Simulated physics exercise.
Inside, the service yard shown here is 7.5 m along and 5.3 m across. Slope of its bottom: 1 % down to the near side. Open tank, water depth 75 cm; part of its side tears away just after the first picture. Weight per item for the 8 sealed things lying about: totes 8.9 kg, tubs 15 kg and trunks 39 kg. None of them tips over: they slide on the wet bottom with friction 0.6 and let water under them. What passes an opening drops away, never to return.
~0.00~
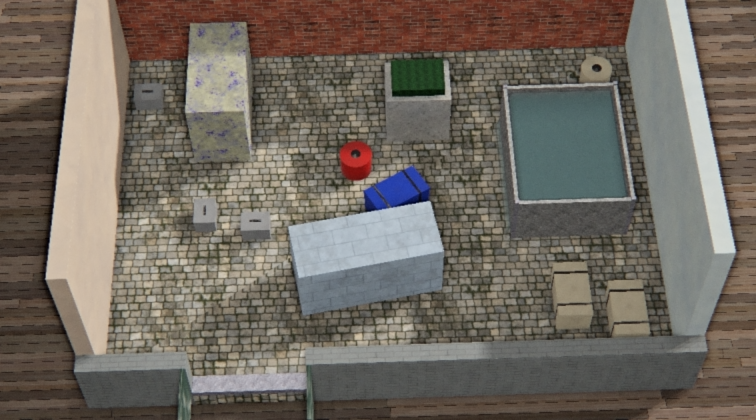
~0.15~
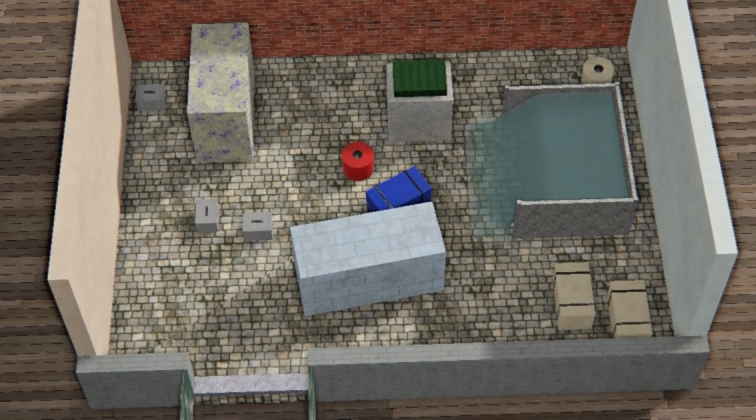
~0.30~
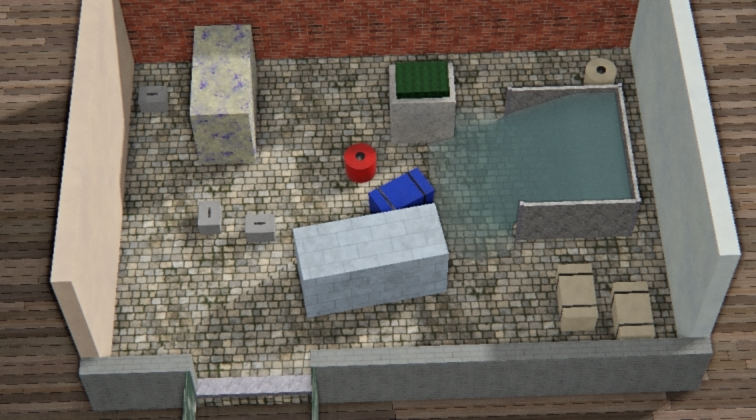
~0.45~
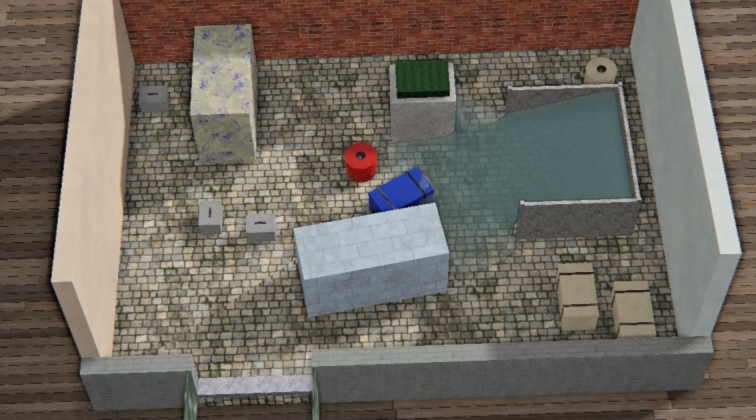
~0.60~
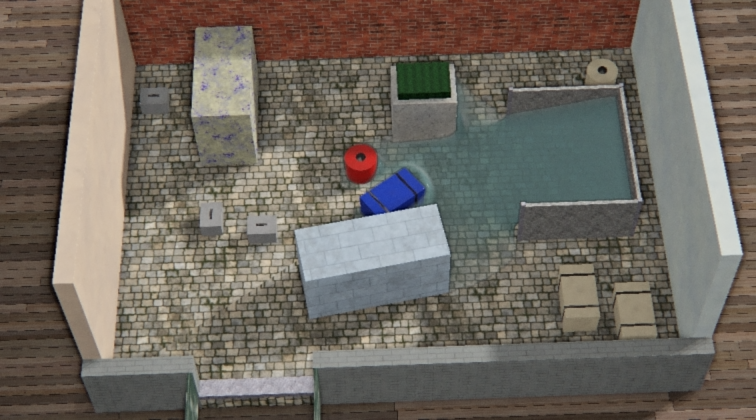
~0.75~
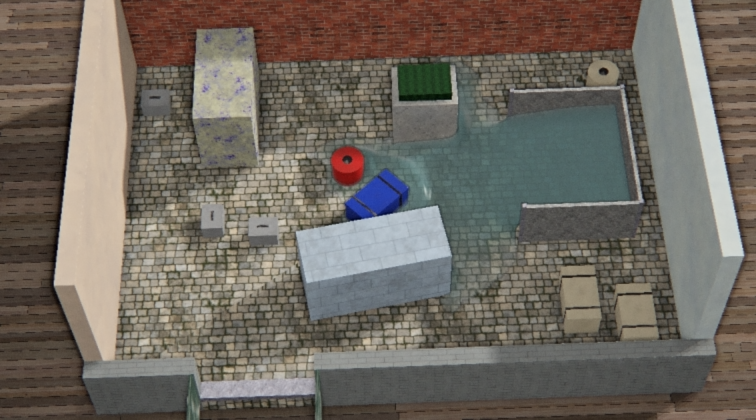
Water spreading left from an open-sided tank across a paved walled yard, pushing a blue trunk and then a red tub leftward.
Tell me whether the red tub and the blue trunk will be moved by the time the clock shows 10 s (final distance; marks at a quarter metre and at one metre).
Outcome: I expect the red tub to be swept well away, I expect the blue trunk to be swept well away.
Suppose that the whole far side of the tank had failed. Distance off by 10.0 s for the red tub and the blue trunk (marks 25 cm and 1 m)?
With that failure, the red tub keeps its spot, and the blue trunk keeps its spot.
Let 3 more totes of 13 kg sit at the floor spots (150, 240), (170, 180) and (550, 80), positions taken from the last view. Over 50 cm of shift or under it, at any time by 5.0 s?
In order: Above it, above it, below it.
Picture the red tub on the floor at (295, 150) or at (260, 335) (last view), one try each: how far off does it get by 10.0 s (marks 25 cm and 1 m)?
Taken in turn, it is carried a long way and then glides a modest way.
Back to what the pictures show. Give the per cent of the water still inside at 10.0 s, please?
Still held: Near 86 %.
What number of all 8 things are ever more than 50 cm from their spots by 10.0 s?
5 in all.
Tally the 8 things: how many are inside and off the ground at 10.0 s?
My tally comes to 0.
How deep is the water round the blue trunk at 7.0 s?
I'd say around 6 cm.
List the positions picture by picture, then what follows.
The red tub at (356, 154) rests on the ground; the blue trunk at (397, 189), on the bottom; 2.8 m2 under water; 0 of 8 have shifted, in the first picture.
The red tub at (358, 155) rests on the ground; the blue trunk at (399, 190), on the bottom; 4.0 m2 under water; 0 of 8 have shifted, in the second picture.
The red tub at (360, 156), on the bottom; the blue trunk at (401, 191) rests on the ground; water covers 5.3 m2; 0 of 8 have shifted, in the third picture.
The red tub at (361, 156), on the bottom; the blue trunk at (401, 191), on the bottom; water covers 6.4 m2; 0 of 8 have shifted, in the fourth picture.
The red tub at (361, 157), on the bottom; the blue trunk at (392, 193) rests on the ground, 15 cm from its start; 7.4 m2 under water; 1 of 8 have shifted, in the fifth picture.
The red tub at (347, 160) rests on the ground, 22 cm from its start; the blue trunk at (377, 195) rests on the ground, 37 cm from its start; 8.6 m2 under water; 2 of 8 have shifted, in the sixth picture.
After 2.0 s the red tub is near (157, 188), 2.9 m from its start, aground; the blue trunk is near (193, 207), 2.9 m from its start, afloat; 0 of 8 are out; 1 afloat.
After 4.5 s the red tub is near (176, 153), 2.6 m from its start, afloat; the blue trunk is near (196, 335), 3.5 m from its start, afloat; 0 of 8 are out; 5 afloat.
After 7.0 s the red tub is near (177, 151), 2.6 m from its start, afloat; the blue trunk is near (274, 339), 2.8 m from its start, aground; 0 of 8 are out; 3 afloat.
After 10.0 s the red tub is near (208, 198), 2.2 m from its start, aground; the blue trunk is near (274, 339), 2.8 m from its start, aground; 1 of 8 are out; 0 afloat.
